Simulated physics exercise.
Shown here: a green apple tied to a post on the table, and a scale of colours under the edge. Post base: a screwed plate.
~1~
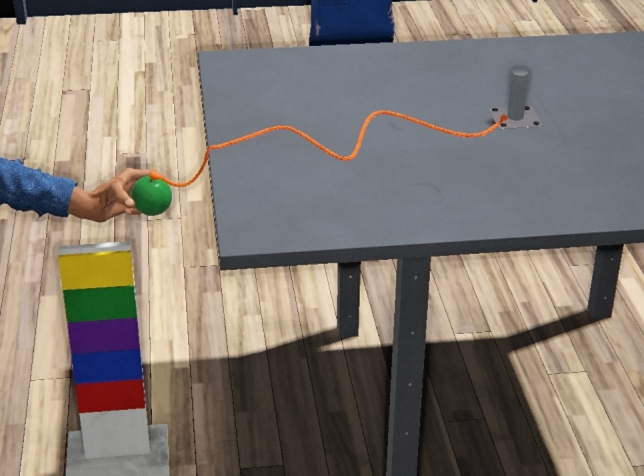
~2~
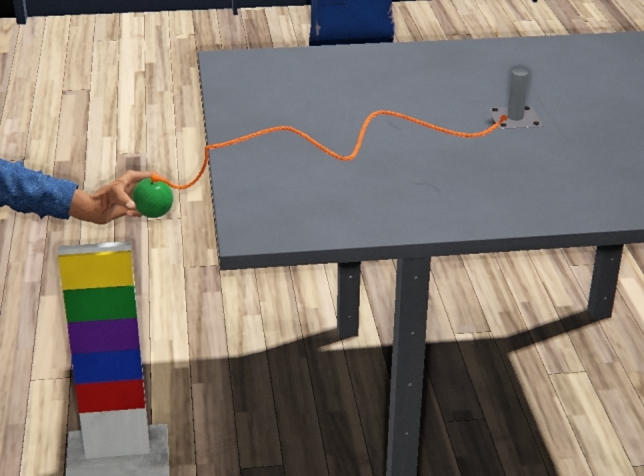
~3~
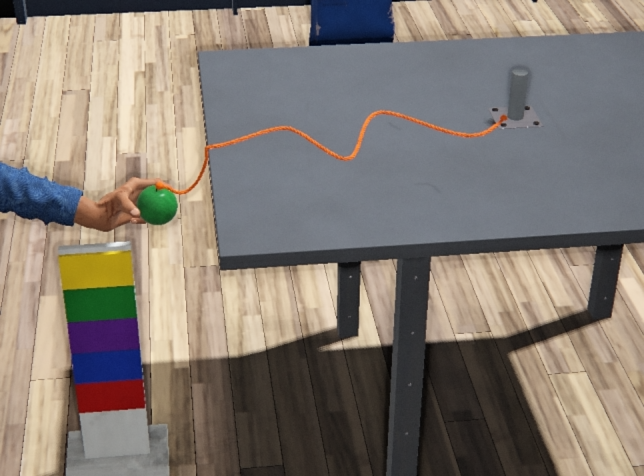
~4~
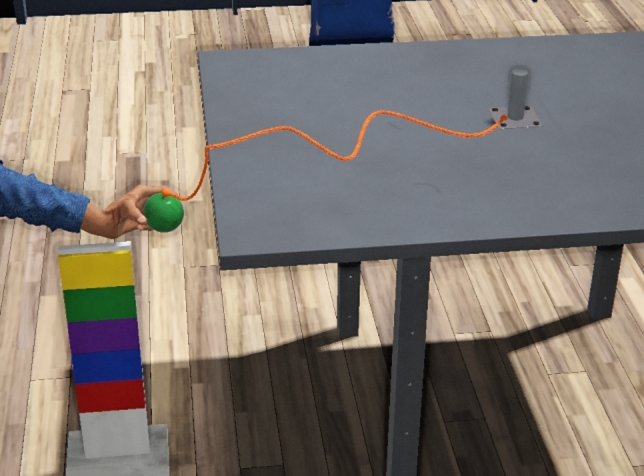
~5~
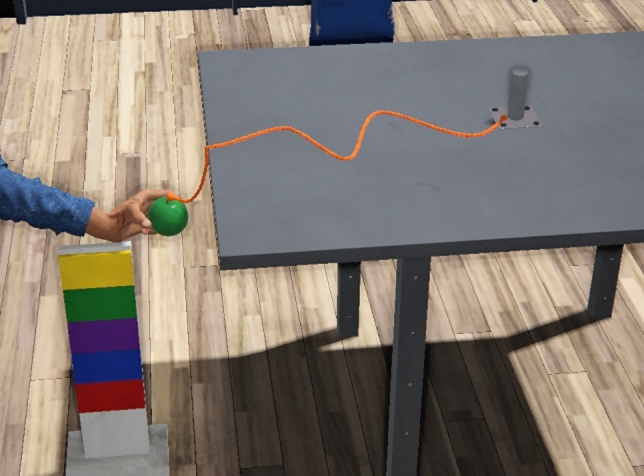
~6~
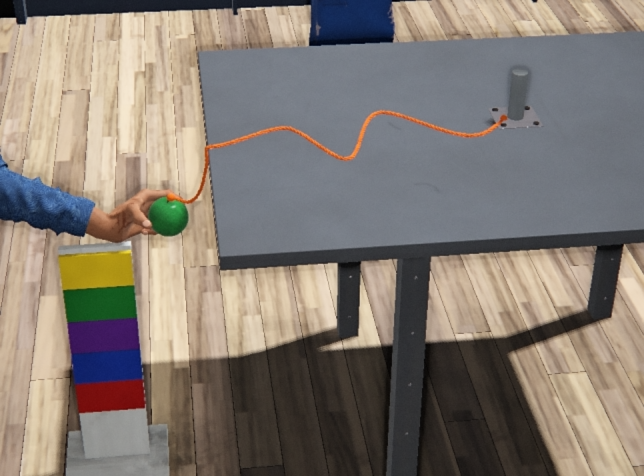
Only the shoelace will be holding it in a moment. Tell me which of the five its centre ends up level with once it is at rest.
Its centre ends up level with blue.
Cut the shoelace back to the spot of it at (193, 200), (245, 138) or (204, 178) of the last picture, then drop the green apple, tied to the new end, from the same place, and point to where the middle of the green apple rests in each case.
Try by try, the places come out as (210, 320), (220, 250) and (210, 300).
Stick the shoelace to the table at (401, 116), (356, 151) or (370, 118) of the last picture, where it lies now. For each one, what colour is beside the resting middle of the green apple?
Purple, then green, then purple.
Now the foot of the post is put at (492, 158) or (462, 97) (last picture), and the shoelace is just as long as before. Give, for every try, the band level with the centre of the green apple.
The first case gives red, the second gives red.
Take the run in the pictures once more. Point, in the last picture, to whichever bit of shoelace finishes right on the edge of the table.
That spot lies near (318, 145).
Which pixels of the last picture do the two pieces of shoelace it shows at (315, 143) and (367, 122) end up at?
At (207, 157), then (327, 134).
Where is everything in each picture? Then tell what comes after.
In the first frame, green apple (152, 195); yellow (97, 272); green (100, 305); purple (104, 337); blue (107, 368); red (111, 397).
In the second frame, green apple (153, 198); shoelace through (478, 135) (399, 116) (359, 145) (308, 138) (227, 144).
In the third frame, green apple (158, 205).
In the fourth frame, green apple (164, 212); shoelace through (478, 135) (399, 116) (359, 145) (308, 138) (227, 144).
In the fifth frame, green apple (168, 216).
In the sixth frame, green apple (168, 216); shoelace through (478, 135) (399, 116) (359, 145) (308, 138) (227, 144).
Soon after, apple near (203, 329); level with purple.
Then, apple near (225, 339); level with blue.
At rest, apple near (219, 345); level with blue. Its middle rests at the blue band.
